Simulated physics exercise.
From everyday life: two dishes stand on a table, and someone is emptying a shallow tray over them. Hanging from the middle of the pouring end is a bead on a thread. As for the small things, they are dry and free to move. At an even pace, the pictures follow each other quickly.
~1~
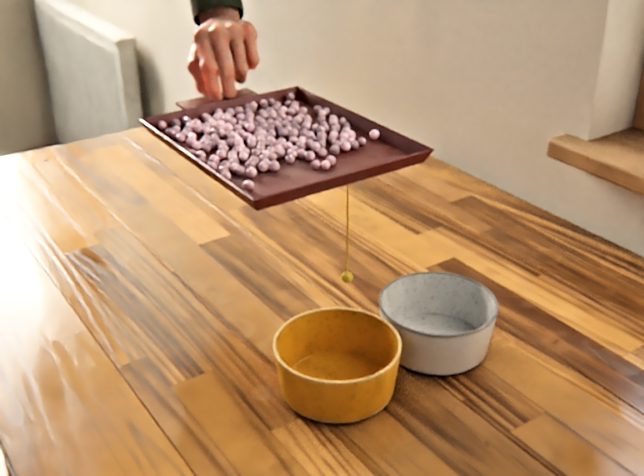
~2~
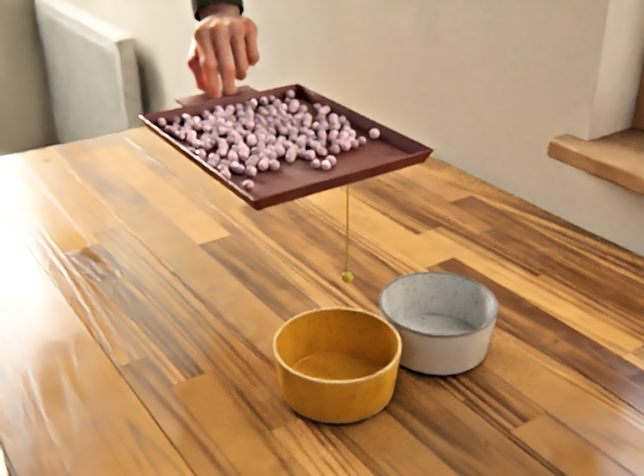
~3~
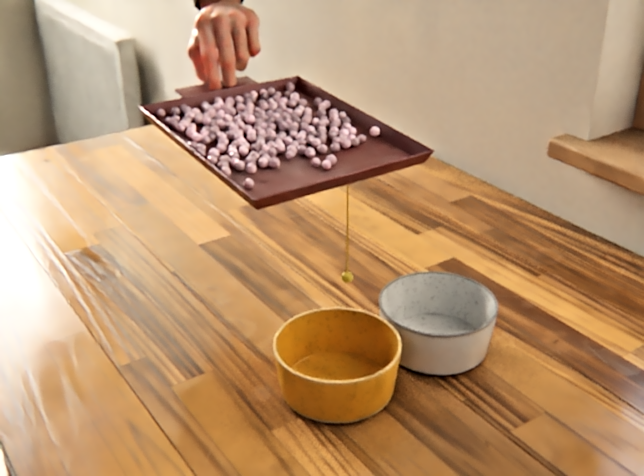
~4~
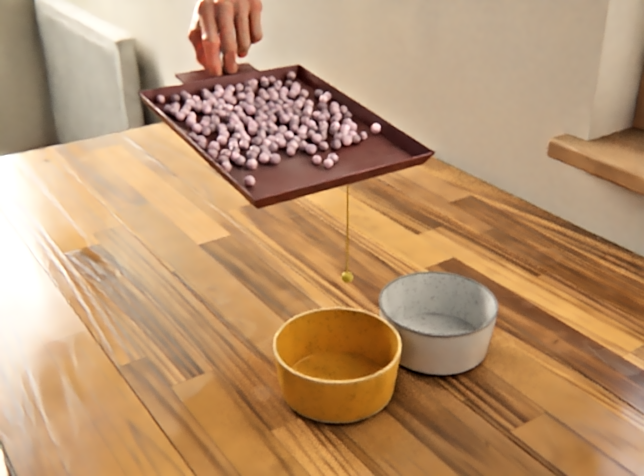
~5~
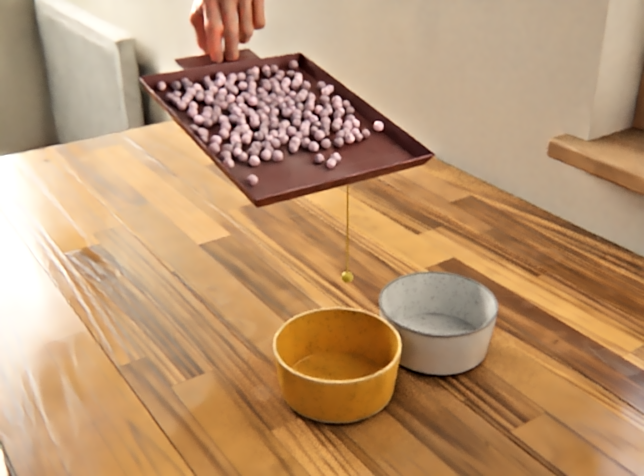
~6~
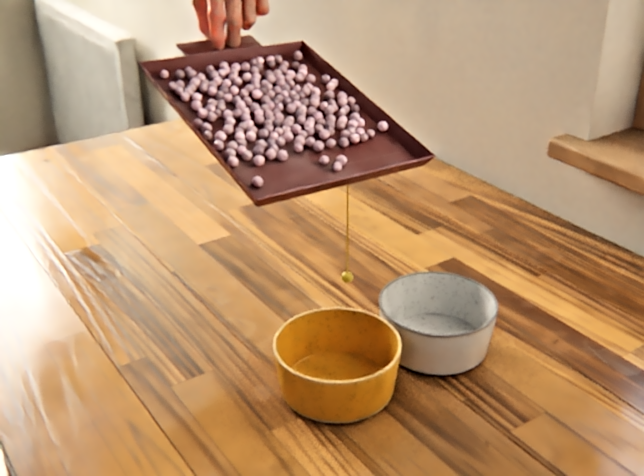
A hand gradually tilts a dark red tray, and the small pinkish balls start moving.
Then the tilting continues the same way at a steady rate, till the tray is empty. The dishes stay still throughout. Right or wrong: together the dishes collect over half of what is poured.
Right.
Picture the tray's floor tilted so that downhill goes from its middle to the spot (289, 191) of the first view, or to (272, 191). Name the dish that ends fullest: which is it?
Going by the two slopes in order, it's the left-side one and then the left-side one.
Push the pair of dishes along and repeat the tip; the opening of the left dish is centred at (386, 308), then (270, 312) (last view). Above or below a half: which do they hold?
First try: A majority; second try: A minority.
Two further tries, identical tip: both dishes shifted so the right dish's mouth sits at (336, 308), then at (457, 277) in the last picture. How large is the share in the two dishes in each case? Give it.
It would be roughly 30 per cent, followed by roughly 90 per cent.
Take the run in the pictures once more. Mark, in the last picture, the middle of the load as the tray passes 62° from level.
Look close to (401, 292) in the last picture.
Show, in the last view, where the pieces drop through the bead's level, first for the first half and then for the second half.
First part (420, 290), rest (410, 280).
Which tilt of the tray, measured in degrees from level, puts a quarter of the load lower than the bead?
Approx. 50° from level.
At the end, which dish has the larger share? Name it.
That is the right dish.
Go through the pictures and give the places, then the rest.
In the first picture, corners of the pouring end near (256, 195) and (424, 148), level; middle of the load near (263, 134), sugar pearls; left dish near (375, 394); right dish near (477, 347); bead on its thread near (347, 277).
In the second picture, corners of the pouring end near (257, 195) and (424, 149), level; middle of the load near (263, 132).
In the third picture, corners of the pouring end near (257, 195) and (425, 149), tipped barely, lowest at the right corner; middle of the load near (263, 127).
In the fourth picture, corners of the pouring end near (258, 194) and (425, 151), tipped a little, lowest at the right corner; middle of the load near (263, 118).
In the fifth picture, corners of the pouring end near (258, 194) and (426, 152), tipped a little, lowest at the right corner; middle of the load near (265, 111).
In the sixth picture, corners of the pouring end near (259, 193) and (426, 153), tipped clearly, lowest at the right corner; middle of the load near (270, 106), the whole lot on the move; left dish near (375, 394); right dish near (477, 347).
Shortly afterwards, tray tipped steeply; near a third on the tray; a little in the left dish; near a third in the right dish; a little outside both; a little in the air.
Next, tray tipped past a quarter turn; near a quarter in the left dish; near two thirds in the right dish; near a quarter outside both.
Some moments later, tray tipped past a quarter turn; near a quarter in the left dish; near two thirds in the right dish; near a quarter outside both.
In the end, tray tipped past a quarter turn; near a quarter in the left dish; near two thirds in the right dish; near a quarter outside both.
